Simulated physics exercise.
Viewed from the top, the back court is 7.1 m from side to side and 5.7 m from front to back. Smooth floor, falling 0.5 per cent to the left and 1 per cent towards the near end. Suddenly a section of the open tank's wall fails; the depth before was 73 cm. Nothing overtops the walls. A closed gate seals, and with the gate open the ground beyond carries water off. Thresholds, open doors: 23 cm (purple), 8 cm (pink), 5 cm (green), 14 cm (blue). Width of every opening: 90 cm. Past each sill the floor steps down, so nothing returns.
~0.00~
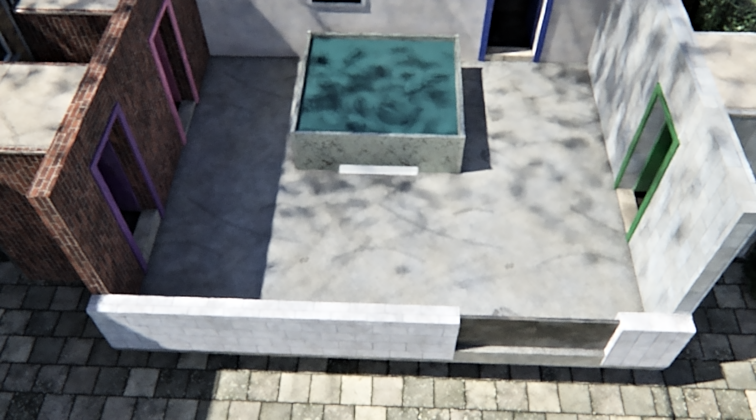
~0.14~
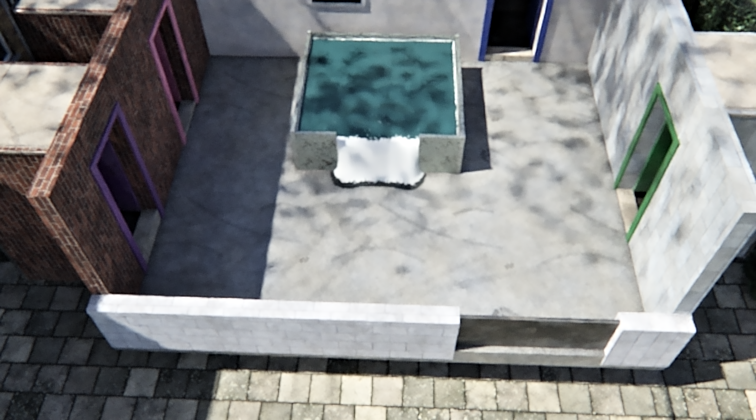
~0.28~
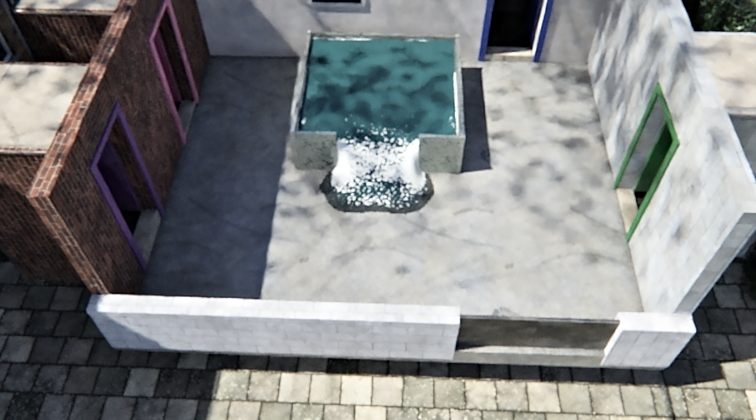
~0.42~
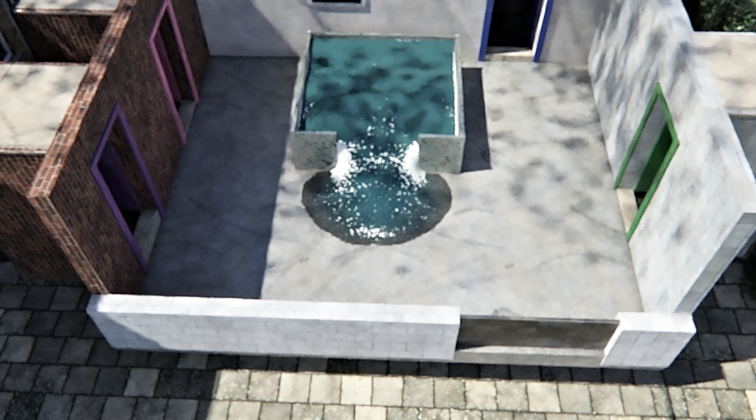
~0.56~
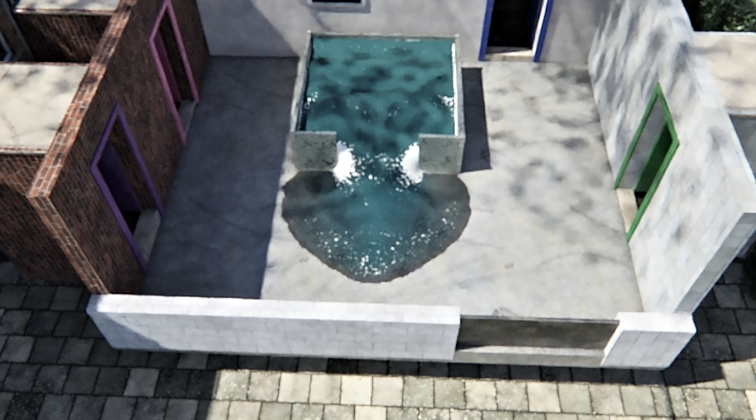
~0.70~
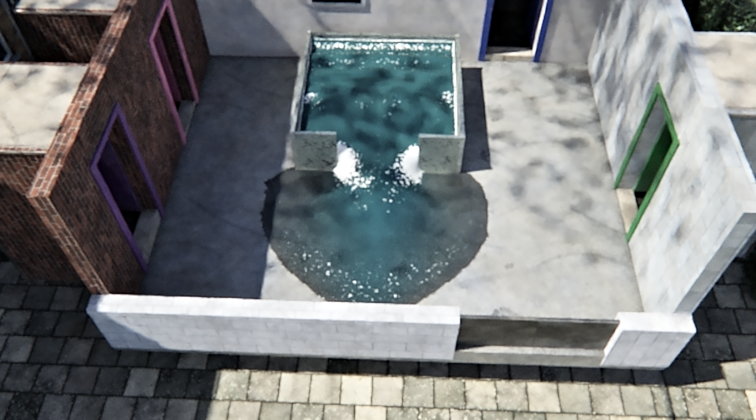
Water burst through the front of a square open tank in a walled courtyard, foaming at the gap, then spread across the smooth grey floor in a widening, rounded pool towards the low front wall.
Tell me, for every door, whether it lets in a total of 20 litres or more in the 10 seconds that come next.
Outcome: The purple door will not let too much through. The pink door will let too much through. The green door will let too much through. The blue door will not let too much through.
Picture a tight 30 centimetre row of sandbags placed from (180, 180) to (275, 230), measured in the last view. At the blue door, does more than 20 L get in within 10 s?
After that, blue comes out fine.
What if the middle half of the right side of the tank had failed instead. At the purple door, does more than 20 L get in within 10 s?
Purple: Falls short.
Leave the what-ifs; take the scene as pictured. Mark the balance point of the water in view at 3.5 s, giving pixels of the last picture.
Centre: Roughly (377, 196) px.
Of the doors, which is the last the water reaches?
It's the blue door.
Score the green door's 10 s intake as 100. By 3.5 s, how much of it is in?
Some 0 per cent by then.
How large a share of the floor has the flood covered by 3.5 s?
60 %.
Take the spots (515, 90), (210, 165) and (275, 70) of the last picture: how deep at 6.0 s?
Reading - approx. 4 / 7 / 18 cm.
After 1.4 s water covers 30 % of the floor and is deepest (43 cm) near (374, 180); purple door not reached, pink door not reached, green door not reached, blue door not reached.
After 2.2 s water covers 40 % of the floor and is deepest (52 cm) near (131, 324); purple door not reached, pink door not reached, green door not reached, blue door not reached.
After 3.5 s water covers 60 % of the floor and is deepest (36 cm) near (131, 324); purple door 22 cm at the sill, 0 L in, pink door 4 cm at the sill, 0 L in, green door 9 cm at the sill, 0 L in, blue door not reached.
After 6.0 s water covers 100 % of the floor and is deepest (26 cm) near (131, 324); purple door 18 cm at the sill, 2 L in, pink door 6 cm at the sill, 0 L in, green door 9 cm at the sill, 29 L in, blue door 12 cm at the sill, 0 L in.
After 10.0 s water covers 100 % of the floor and is deepest (18 cm) near (180, 158); purple door 12 cm at the sill, 2 L in, pink door 16 cm at the sill, 43 L in, green door 7 cm at the sill, 54 L in, blue door 12 cm at the sill, 2 L in.
